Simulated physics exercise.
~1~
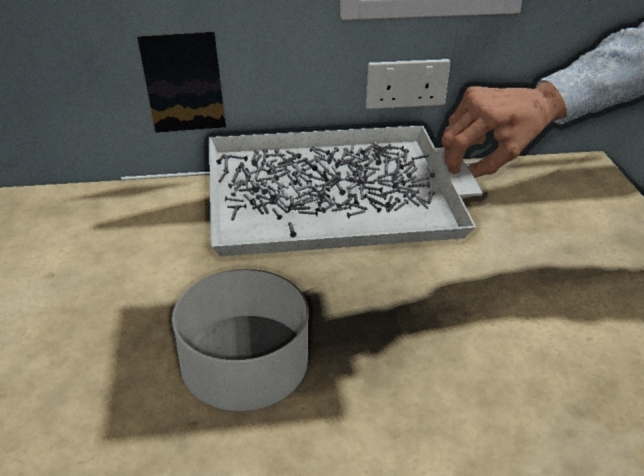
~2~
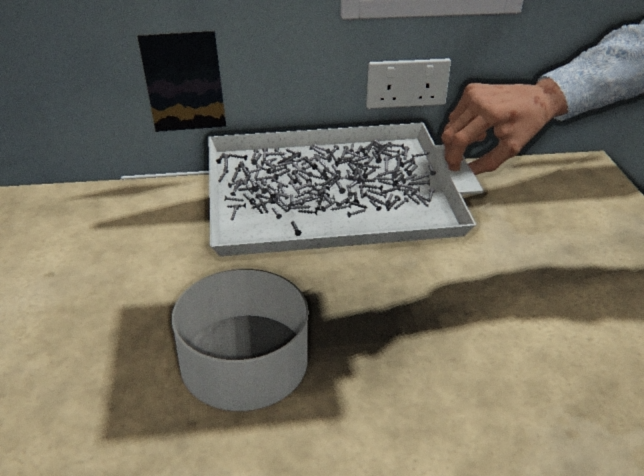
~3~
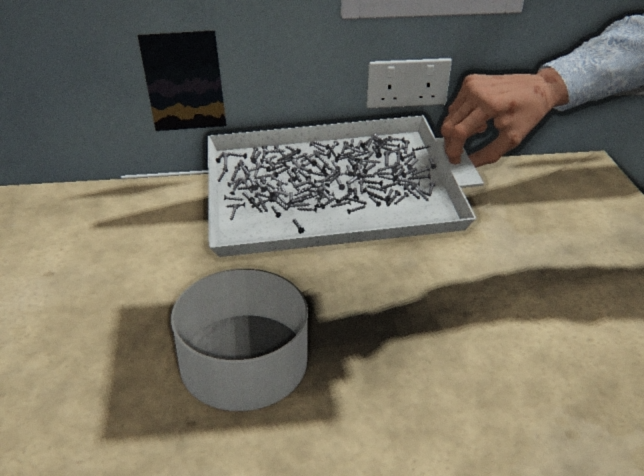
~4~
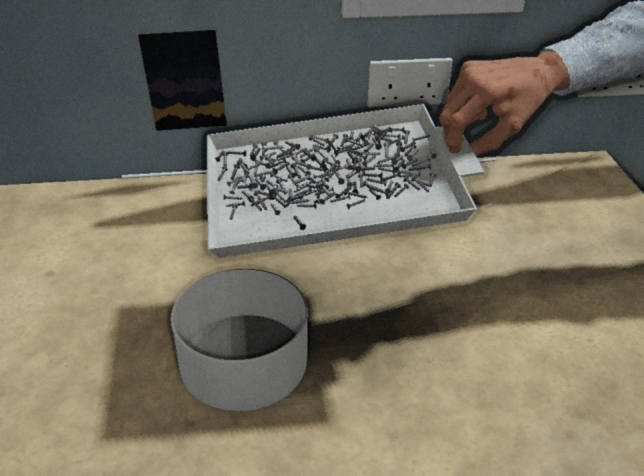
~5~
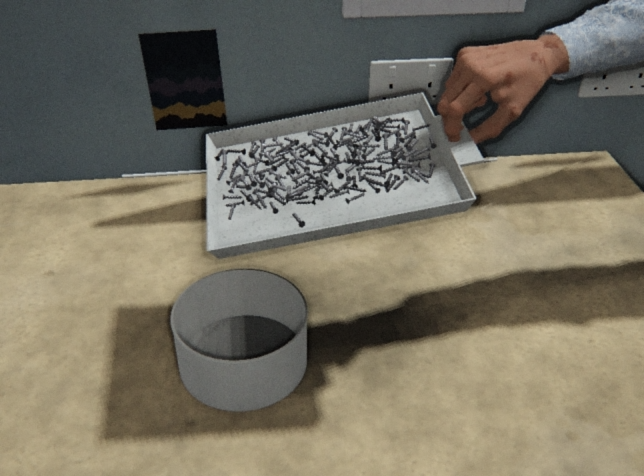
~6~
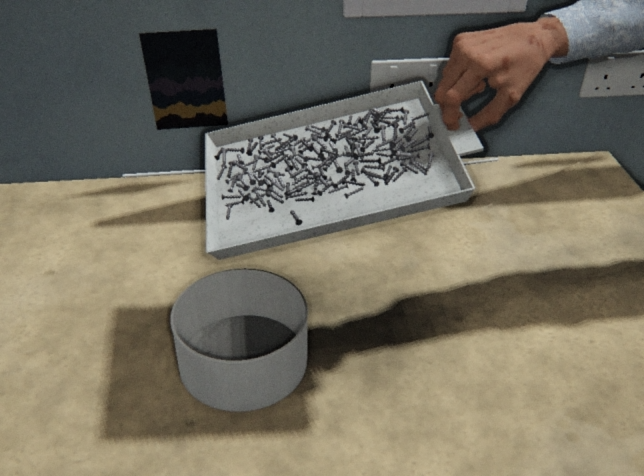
Hand gradually raising the right end of a pale tray of dark screws on a worktop, behind an empty round pot.
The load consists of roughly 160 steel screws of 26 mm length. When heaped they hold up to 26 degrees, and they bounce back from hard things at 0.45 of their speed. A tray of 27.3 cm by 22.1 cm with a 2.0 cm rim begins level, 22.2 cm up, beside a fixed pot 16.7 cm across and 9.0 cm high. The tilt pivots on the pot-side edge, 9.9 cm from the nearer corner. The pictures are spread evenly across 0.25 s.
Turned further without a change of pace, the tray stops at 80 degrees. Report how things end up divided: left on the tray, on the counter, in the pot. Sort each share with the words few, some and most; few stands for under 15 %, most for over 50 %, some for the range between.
The shares come out as follows. Tray: Few. Counter: Some. Pot: Most.
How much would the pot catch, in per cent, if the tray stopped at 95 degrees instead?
In that case it comes to about 60 in a hundred.
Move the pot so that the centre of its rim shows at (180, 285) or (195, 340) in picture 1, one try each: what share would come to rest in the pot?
I'd say some 70 per cent for the first and some 65 per cent for the second.
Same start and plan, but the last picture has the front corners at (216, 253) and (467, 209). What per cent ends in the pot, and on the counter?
Pot 90; counter 10.
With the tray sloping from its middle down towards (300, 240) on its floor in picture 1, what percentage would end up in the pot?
Something like 75 per cent of the pieces.
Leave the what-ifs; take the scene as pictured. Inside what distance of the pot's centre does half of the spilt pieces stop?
Roughly 16 cm from the centre.
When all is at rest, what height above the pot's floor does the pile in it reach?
Some 1.5 cm up.
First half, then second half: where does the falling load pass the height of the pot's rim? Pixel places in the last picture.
Earlier half close to (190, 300), later half at (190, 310) in pixels.
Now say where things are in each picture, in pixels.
In the first frame, tray tilt 0 degrees, front corners at (219, 241) and (467, 223); middle of the pieces at (318, 178); pot at (241, 312).
In the second frame, tray tilt 1 degrees, front corners at (218, 241) and (467, 221); middle of the pieces at (318, 177).
In the third frame, tray tilt 3 degrees, front corners at (217, 242) and (467, 215); middle of the pieces at (318, 174).
In the fourth frame, tray tilt 6 degrees, front corners at (216, 243) and (467, 205), lowest corner left front; middle of the pieces at (317, 169).
In the fifth frame, tray tilt 9 degrees, front corners at (214, 244) and (466, 196), lowest corner left front; middle of the pieces at (316, 164).
In the sixth frame, tray tilt 13 degrees, front corners at (214, 246) and (465, 186), lowest corner left front; middle of the pieces at (315, 159); pot at (240, 312).
Then, 0.49 s after the last picture, tilt 45 degrees; the tray holds 100 %, the pot 0 %.
Then, 0.81 s after the last picture, tilt 66 degrees; the tray holds 75 %, the pot 10 %.
Then, 1.23 s after the last picture, tilt 80 degrees; the tray holds 25 %, the pot 30 %.
In the end, tray 5 %, counter 40 %, pot 55 %.
